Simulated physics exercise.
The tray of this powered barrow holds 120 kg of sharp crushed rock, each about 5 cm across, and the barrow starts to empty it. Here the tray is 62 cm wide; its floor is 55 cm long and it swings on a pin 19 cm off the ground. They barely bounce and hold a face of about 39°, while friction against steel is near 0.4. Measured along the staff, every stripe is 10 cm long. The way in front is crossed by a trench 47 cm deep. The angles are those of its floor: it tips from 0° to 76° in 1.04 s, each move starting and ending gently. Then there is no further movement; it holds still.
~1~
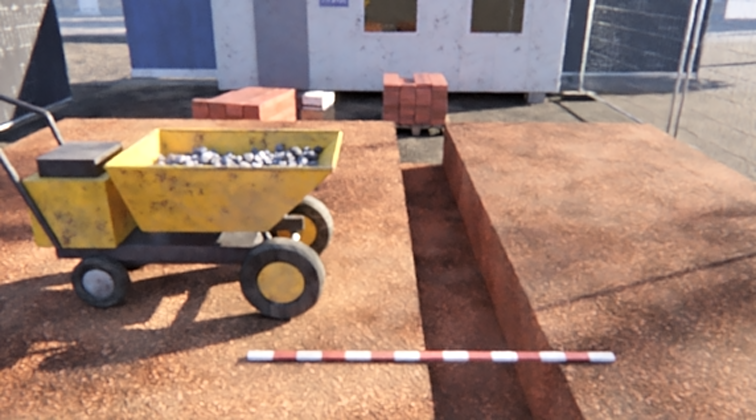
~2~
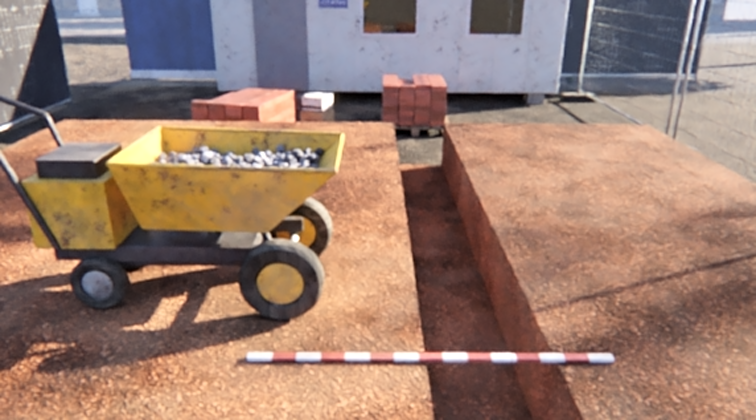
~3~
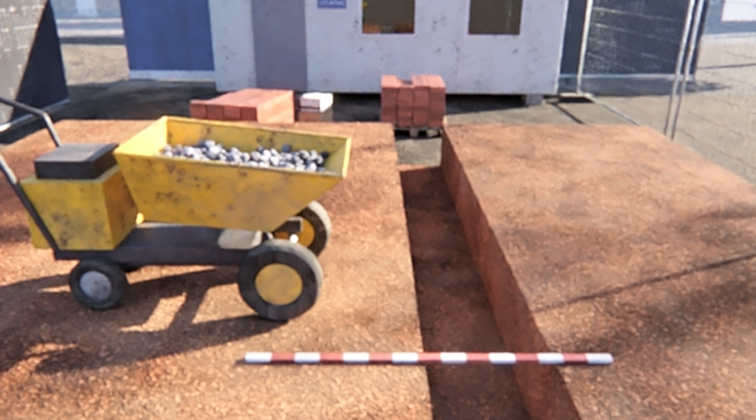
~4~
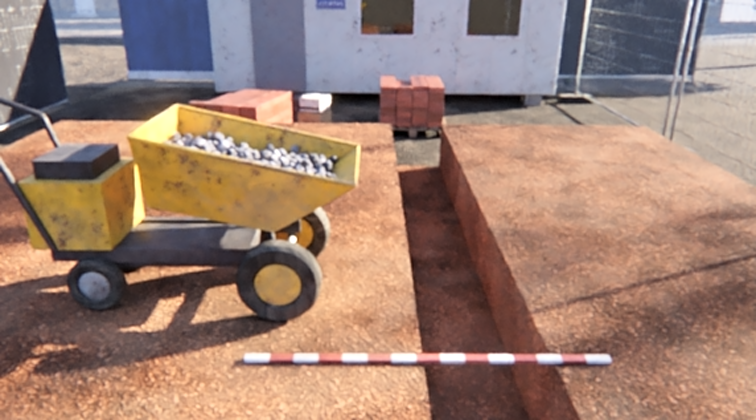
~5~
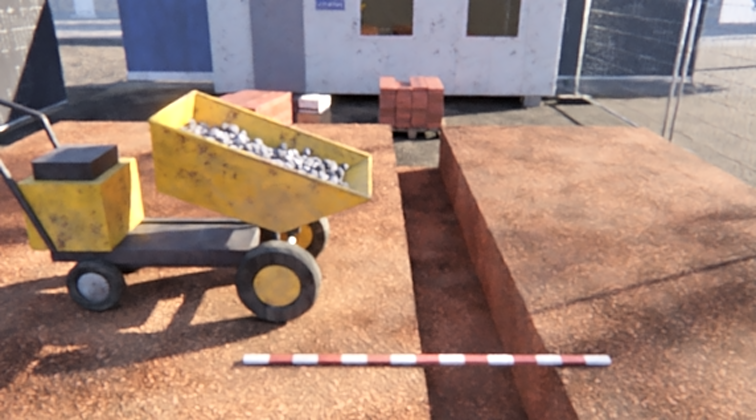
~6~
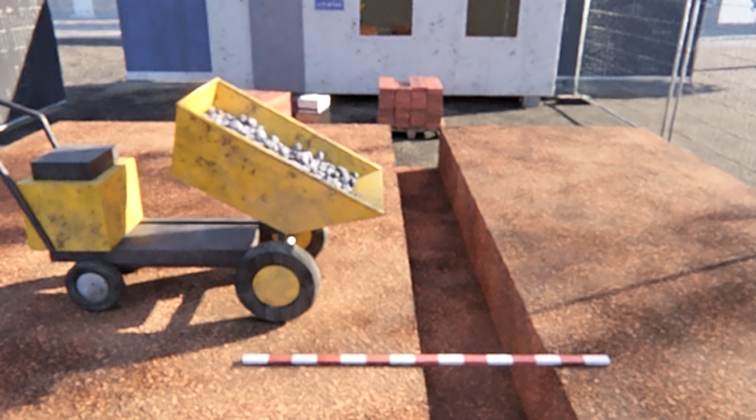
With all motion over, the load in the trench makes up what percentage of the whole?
It makes up about 100 percent of the whole load.
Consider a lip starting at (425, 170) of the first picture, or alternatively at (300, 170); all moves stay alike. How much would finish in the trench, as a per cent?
Near 80 and near 50 percent.
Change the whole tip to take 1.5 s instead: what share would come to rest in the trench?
Then some 100 per cent would.
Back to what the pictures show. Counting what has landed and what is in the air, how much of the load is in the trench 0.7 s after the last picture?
40 per cent or so by then.
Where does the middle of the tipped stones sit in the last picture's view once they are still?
(466, 356).
Then, 0.3 s after the last picture the floor is at 64°, 100 % in the tray; the foremost stones are at (396, 246).
Then, 0.7 s after the last picture the floor is at 76°, 60 % in the tray, 40 % in the trench; the foremost stones are at (485, 331).
Then, 1.0 s after the last picture the floor is at 76°, 12 % in the tray, 1 % short of the trench, 88 % in the trench; the foremost stones are at (511, 369).
Then, 3.0 s after the last picture the floor is at 76°, 0 % in the tray, 100 % in the trench; the foremost stones are at (511, 367).
